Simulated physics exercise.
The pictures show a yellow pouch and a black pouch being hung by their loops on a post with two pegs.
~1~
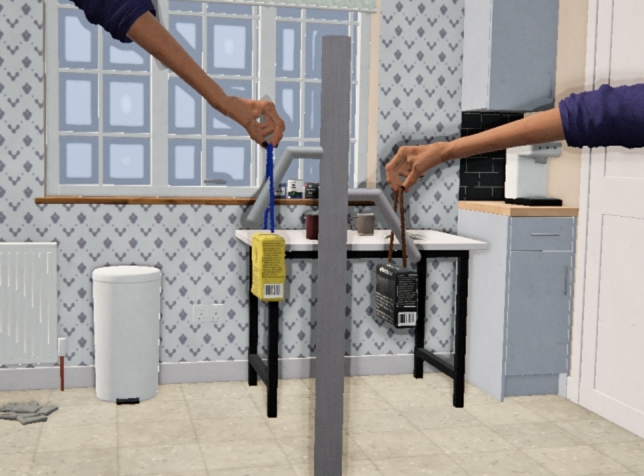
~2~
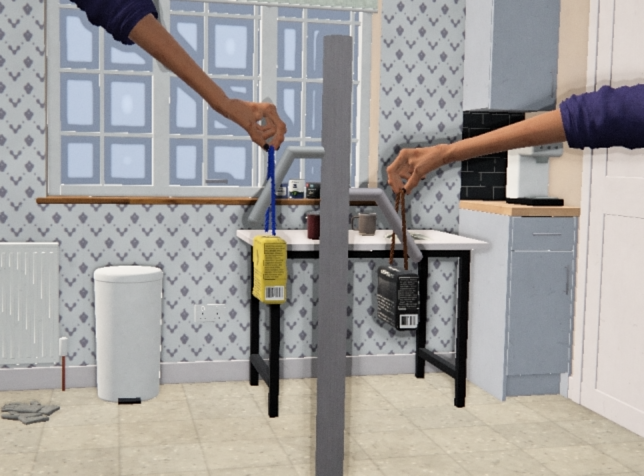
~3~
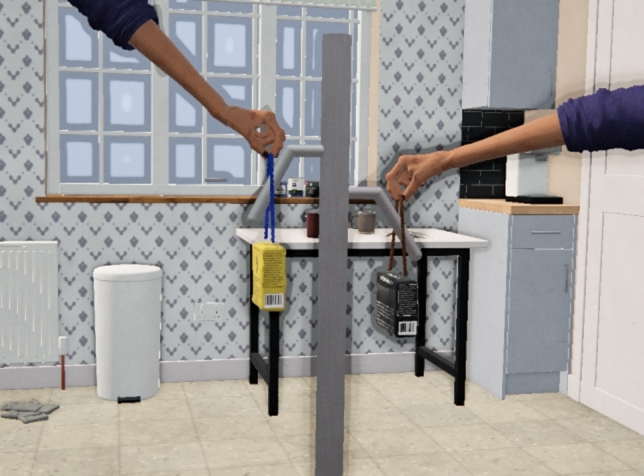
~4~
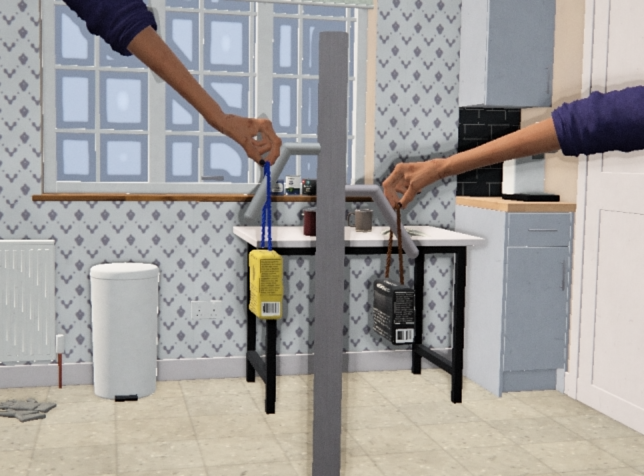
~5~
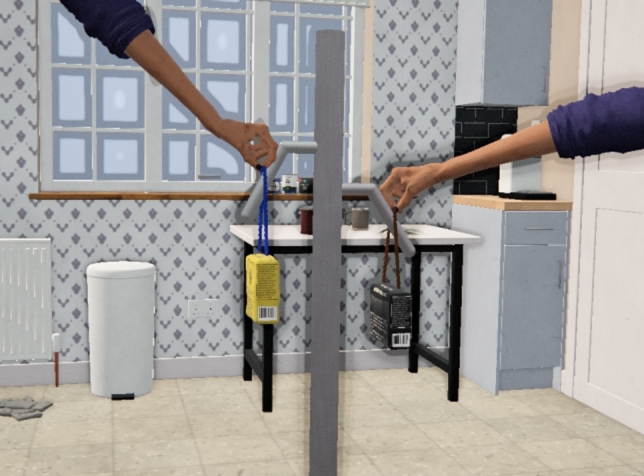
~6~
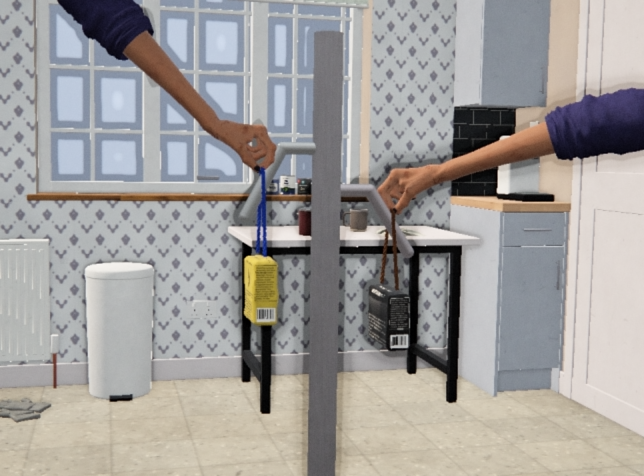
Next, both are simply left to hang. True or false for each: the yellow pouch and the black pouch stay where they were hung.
Yellow pouch - false. Black pouch - false.
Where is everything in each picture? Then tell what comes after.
Yellow pouch (268, 266); black pouch (396, 295); left peg tip (253, 220); right peg tip (415, 257), in the first frame.
Yellow pouch (269, 269); black pouch (397, 297), in the second frame.
Yellow pouch (269, 276); black pouch (397, 304), in the third frame.
Yellow pouch (266, 284); black pouch (393, 311), in the fourth frame.
Yellow pouch (262, 288); black pouch (390, 315), in the fifth frame.
Yellow pouch (261, 290); black pouch (388, 317); left peg tip (245, 216), sloping steeply down; right peg tip (408, 252), sloping steeply down, in the sixth frame.
Then, 0.42 s after the last picture, yellow pouch on the floor; black pouch on the floor.
At rest, yellow pouch on the floor; black pouch on the floor. The yellow pouch comes down and the black pouch slips off its peg.
